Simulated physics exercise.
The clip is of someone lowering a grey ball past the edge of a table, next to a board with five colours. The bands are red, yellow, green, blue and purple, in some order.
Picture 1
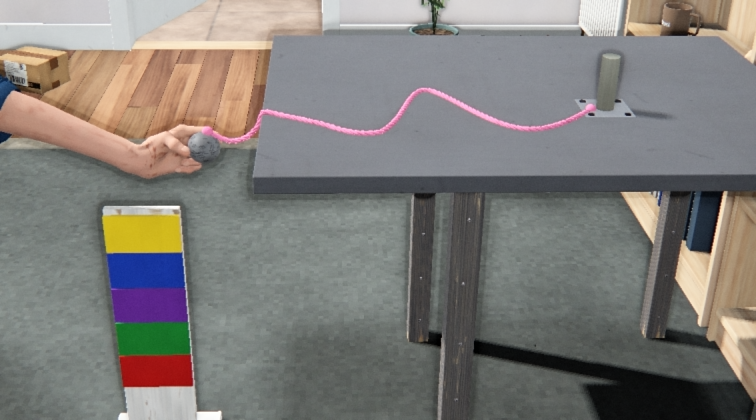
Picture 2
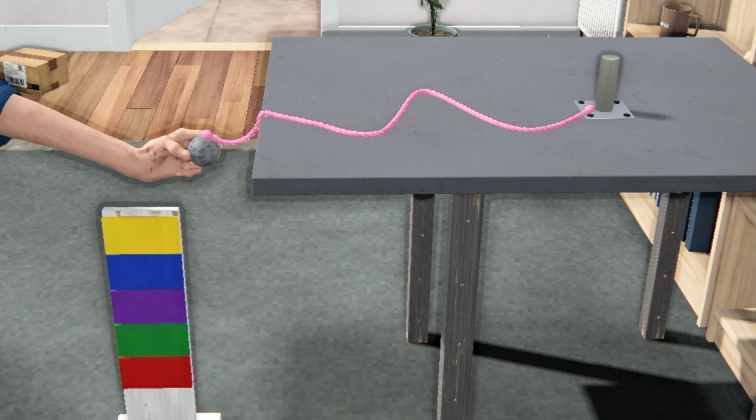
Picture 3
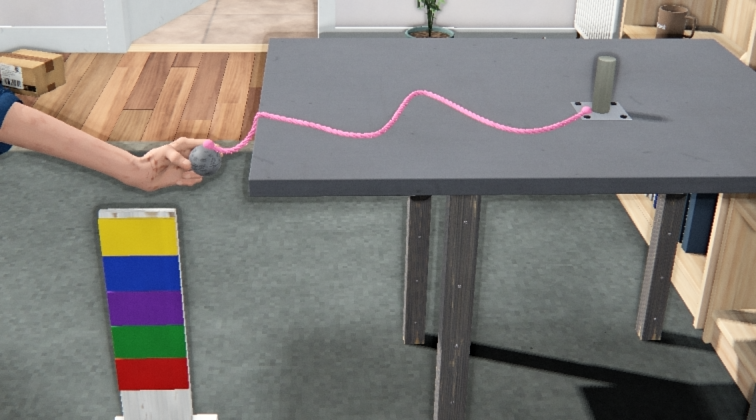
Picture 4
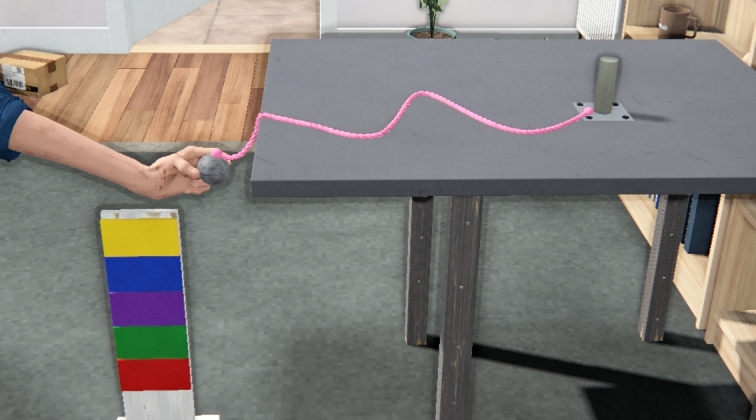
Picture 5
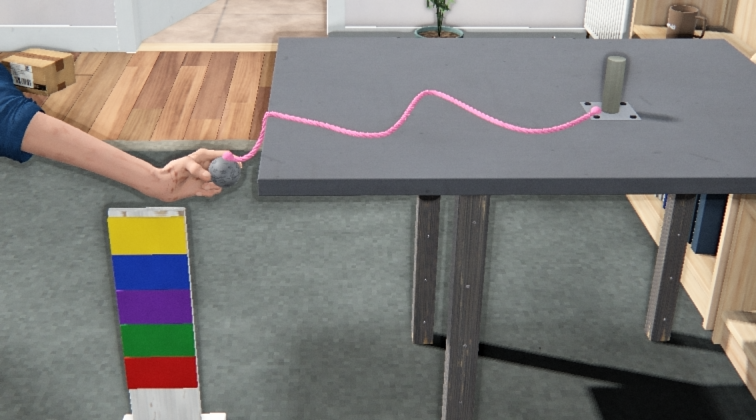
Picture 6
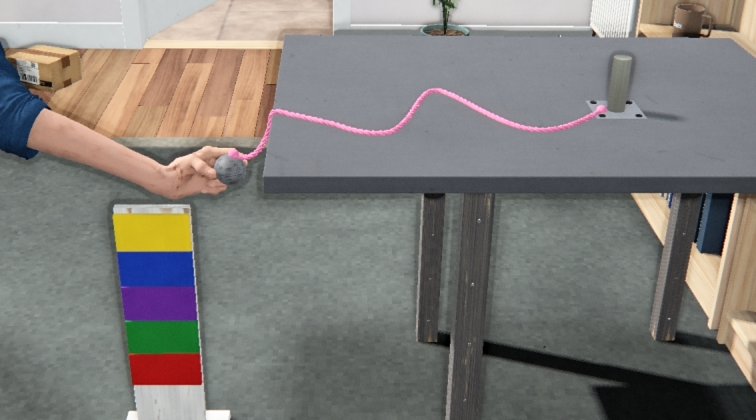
A hand holding a grey ball on a pink cord moves slightly down and right beside a table.
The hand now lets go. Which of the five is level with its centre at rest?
The cord holds its middle at green.
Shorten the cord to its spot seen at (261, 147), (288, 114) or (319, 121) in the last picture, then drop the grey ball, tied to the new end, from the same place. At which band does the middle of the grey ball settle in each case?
In that order: Purple; blue; yellow.
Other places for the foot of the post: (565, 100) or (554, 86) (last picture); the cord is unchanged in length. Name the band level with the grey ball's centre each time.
It would be red; red.
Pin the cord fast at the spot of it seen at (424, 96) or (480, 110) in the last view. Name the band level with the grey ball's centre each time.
Taking them in turn: Blue; purple.
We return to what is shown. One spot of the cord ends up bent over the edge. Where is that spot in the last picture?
It lies at about (406, 120).
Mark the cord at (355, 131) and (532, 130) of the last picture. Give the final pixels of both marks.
The first at (275, 186), the second at (501, 111).
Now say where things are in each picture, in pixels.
Grey ball (204, 147); yellow (142, 235); blue (146, 272); purple (150, 306); green (153, 340); red (156, 372), in the first frame.
Grey ball (204, 151); cord through (563, 124) (481, 117) (414, 95) (387, 129) (296, 120), in the second frame.
Grey ball (205, 161), in the third frame.
Grey ball (213, 169); cord through (562, 126) (480, 119) (413, 97) (386, 131) (295, 122), in the fourth frame.
Grey ball (225, 172), in the fifth frame.
Grey ball (230, 170); cord through (575, 124) (492, 116) (426, 94) (398, 128) (307, 118), in the sixth frame.
A little later, ball near (298, 330); level with green.
Next, ball near (261, 340); level with green.
When it is over, ball near (281, 340); level with green. At green.
